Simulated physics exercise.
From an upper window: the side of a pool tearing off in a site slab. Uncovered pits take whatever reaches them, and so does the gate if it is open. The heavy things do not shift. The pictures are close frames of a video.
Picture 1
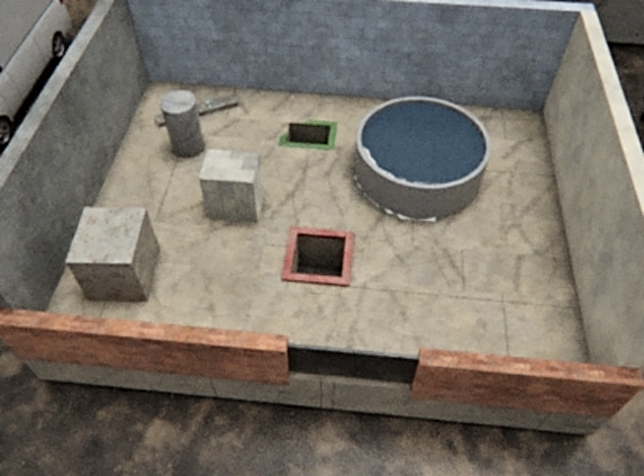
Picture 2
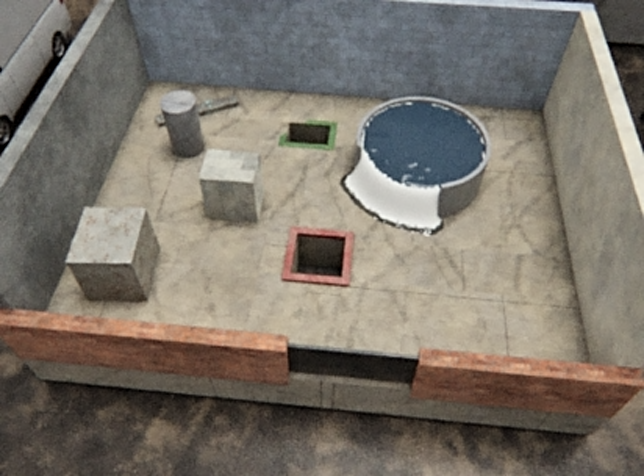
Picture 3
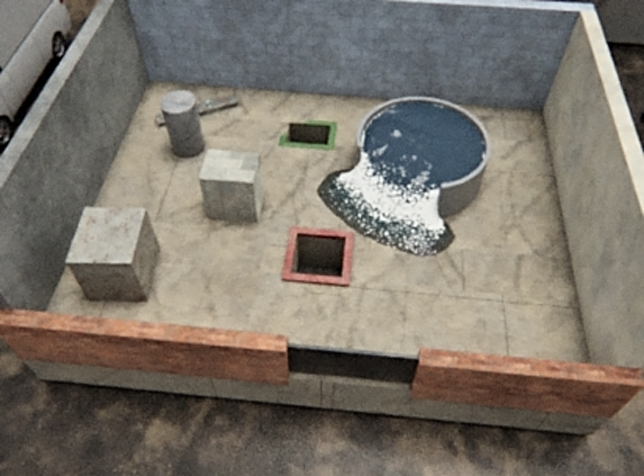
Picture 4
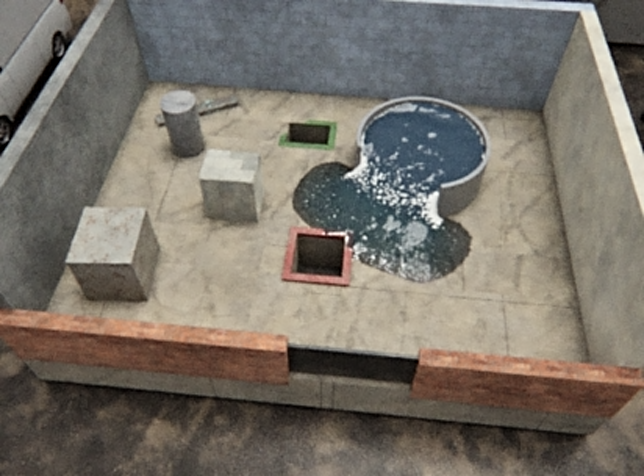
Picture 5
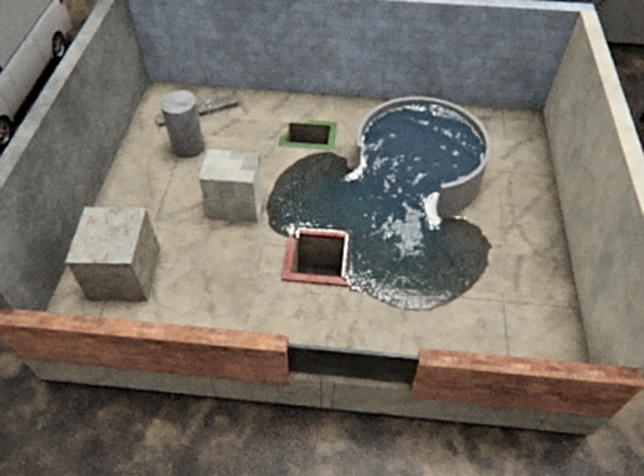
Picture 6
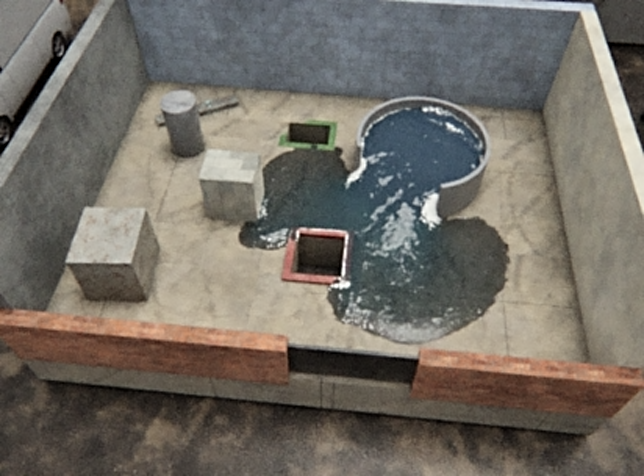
The side of a round pool tore open in a walled concrete yard, and water poured out across the slab, spreading around the red-edged square hole and reaching the pale block and the green-edged hole.
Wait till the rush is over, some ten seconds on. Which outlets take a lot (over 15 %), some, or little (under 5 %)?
One by one: The gate takes under 5 %; the red pit takes over 15 %; the green pit takes under 5 %.
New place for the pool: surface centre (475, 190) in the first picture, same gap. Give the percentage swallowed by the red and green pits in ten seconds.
Roughly, in per cent: Red 10, green 4.
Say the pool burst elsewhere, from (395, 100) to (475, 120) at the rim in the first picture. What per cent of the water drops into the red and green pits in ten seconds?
Per cent: Red 0, green 12.
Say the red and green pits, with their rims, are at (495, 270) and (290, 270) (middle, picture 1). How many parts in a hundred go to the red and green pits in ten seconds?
Roughly, in per cent: Red 0, green 30.
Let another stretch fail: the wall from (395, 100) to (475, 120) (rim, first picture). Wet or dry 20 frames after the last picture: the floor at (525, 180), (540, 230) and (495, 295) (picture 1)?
As listed: Flooded, wet, under water.
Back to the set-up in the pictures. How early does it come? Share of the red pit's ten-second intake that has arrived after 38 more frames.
Some 95 per cent.
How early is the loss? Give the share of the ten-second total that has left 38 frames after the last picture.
I make it 85 per cent.
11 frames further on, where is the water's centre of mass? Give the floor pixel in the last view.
At about (371, 239).
A moment on, water covers 30 % of the floor; the gate 0 %, the red pit 9 %, the green pit 0 %.
Next, water covers 40 % of the floor; the gate 0 %, the red pit 15 %, the green pit 0 %.
Then, water covers 55 % of the floor; the gate 0 %, the red pit 20 %, the green pit 0 %.
Later, water covers 80 % of the floor; the gate 0 %, the red pit 22 %, the green pit 1 %.
In the end, water covers 95 % of the floor; the gate 0 %, the red pit 23 %, the green pit 3 %.
